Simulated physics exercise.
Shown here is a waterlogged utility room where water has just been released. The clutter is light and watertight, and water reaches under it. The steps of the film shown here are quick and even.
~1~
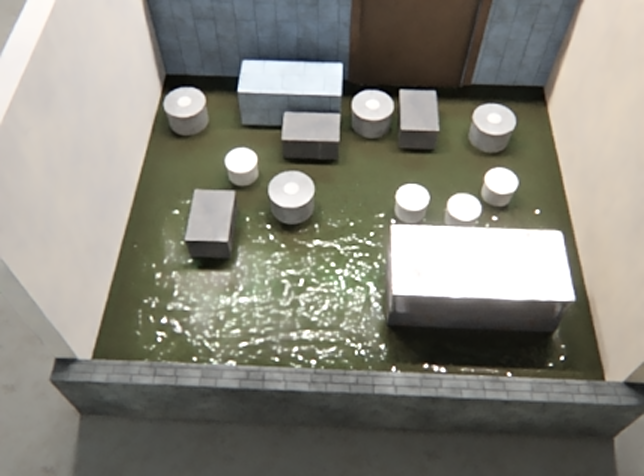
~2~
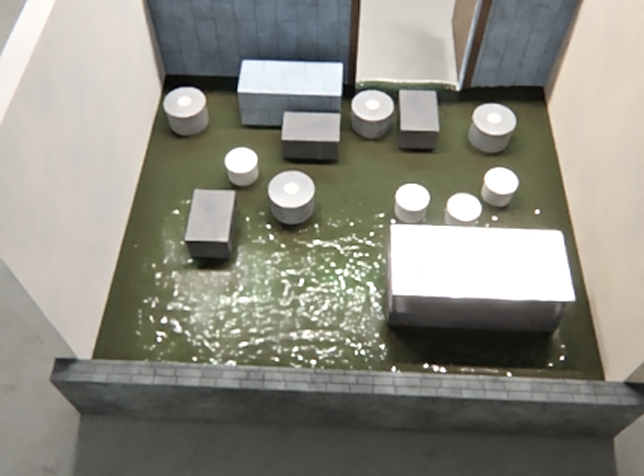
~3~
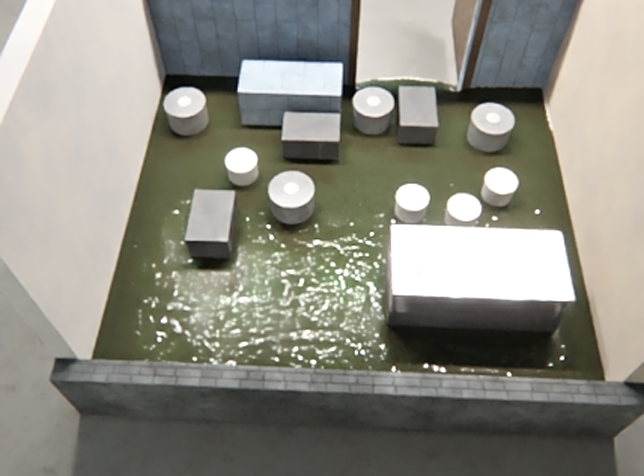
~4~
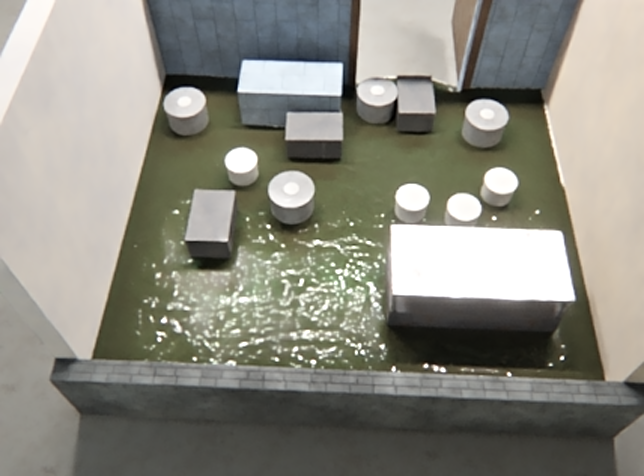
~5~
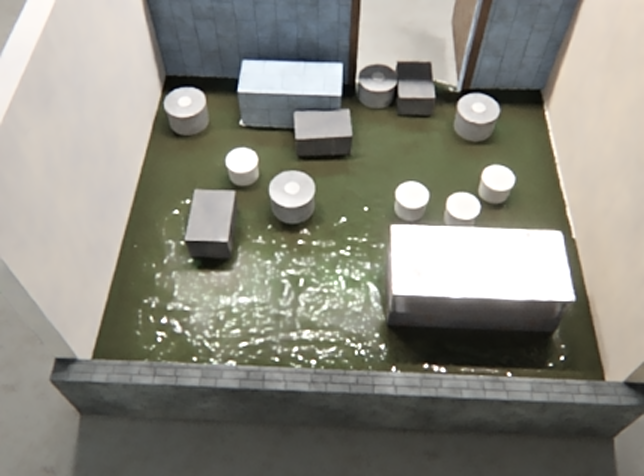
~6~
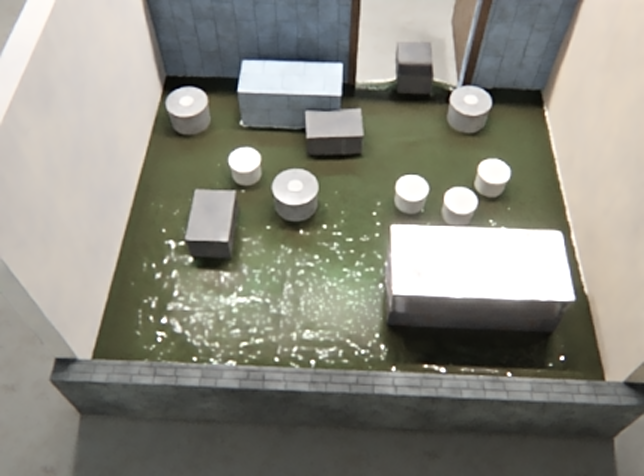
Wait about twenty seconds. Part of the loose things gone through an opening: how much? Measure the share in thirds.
In thirds: Two or more.
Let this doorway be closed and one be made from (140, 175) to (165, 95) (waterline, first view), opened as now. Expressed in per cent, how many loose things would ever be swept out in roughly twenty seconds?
Close to 60 percent.
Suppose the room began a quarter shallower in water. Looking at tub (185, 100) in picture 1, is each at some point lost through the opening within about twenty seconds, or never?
I'd bet it never leaves.
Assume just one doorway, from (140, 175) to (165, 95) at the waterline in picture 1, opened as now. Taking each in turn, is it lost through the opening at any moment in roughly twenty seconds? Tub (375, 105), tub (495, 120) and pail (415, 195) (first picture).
Sequentially: Leaves the room, remains indoors, leaves the room.
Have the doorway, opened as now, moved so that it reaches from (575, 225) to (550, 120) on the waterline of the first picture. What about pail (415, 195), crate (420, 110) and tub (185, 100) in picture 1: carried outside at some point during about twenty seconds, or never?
Item one gets away, item two gets away, item three doesn't escape.
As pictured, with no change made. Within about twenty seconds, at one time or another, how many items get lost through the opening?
That makes 10.
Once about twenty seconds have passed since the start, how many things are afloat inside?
Count: 1.
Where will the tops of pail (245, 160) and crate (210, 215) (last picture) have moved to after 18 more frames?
They'd be somewhere near (368, 110) and (264, 177).
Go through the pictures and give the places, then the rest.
The first frame shows a crate at (419, 110) floats; a tub at (494, 119), afloat; 0 of 11 have shifted.
The second frame shows a crate at (419, 110) floats; a tub at (494, 119), afloat; 0 of 11 have shifted.
The third frame shows a crate at (418, 106) floats, close to its start; a tub at (493, 118) floats; 2 of 11 have shifted.
The fourth frame shows a crate at (416, 94), afloat, a stride from its start; a tub at (487, 115), afloat, close to its start; 3 of 11 have shifted.
The fifth frame shows a crate at (416, 79) floats, a stride from its start; a tub at (479, 108), afloat, close to its start; 5 of 11 have shifted.
The sixth frame shows a crate at (415, 58), afloat, a stride from its start; a tub at (471, 100) floats, a stride from its start; 8 of 11 have shifted.
A moment on, 3 of 11 are out; 8 afloat.
Next, 7 of 11 are out; 4 afloat.
Later, 9 of 11 are out; 2 afloat.
In the end, 10 of 11 are out; 1 afloat.
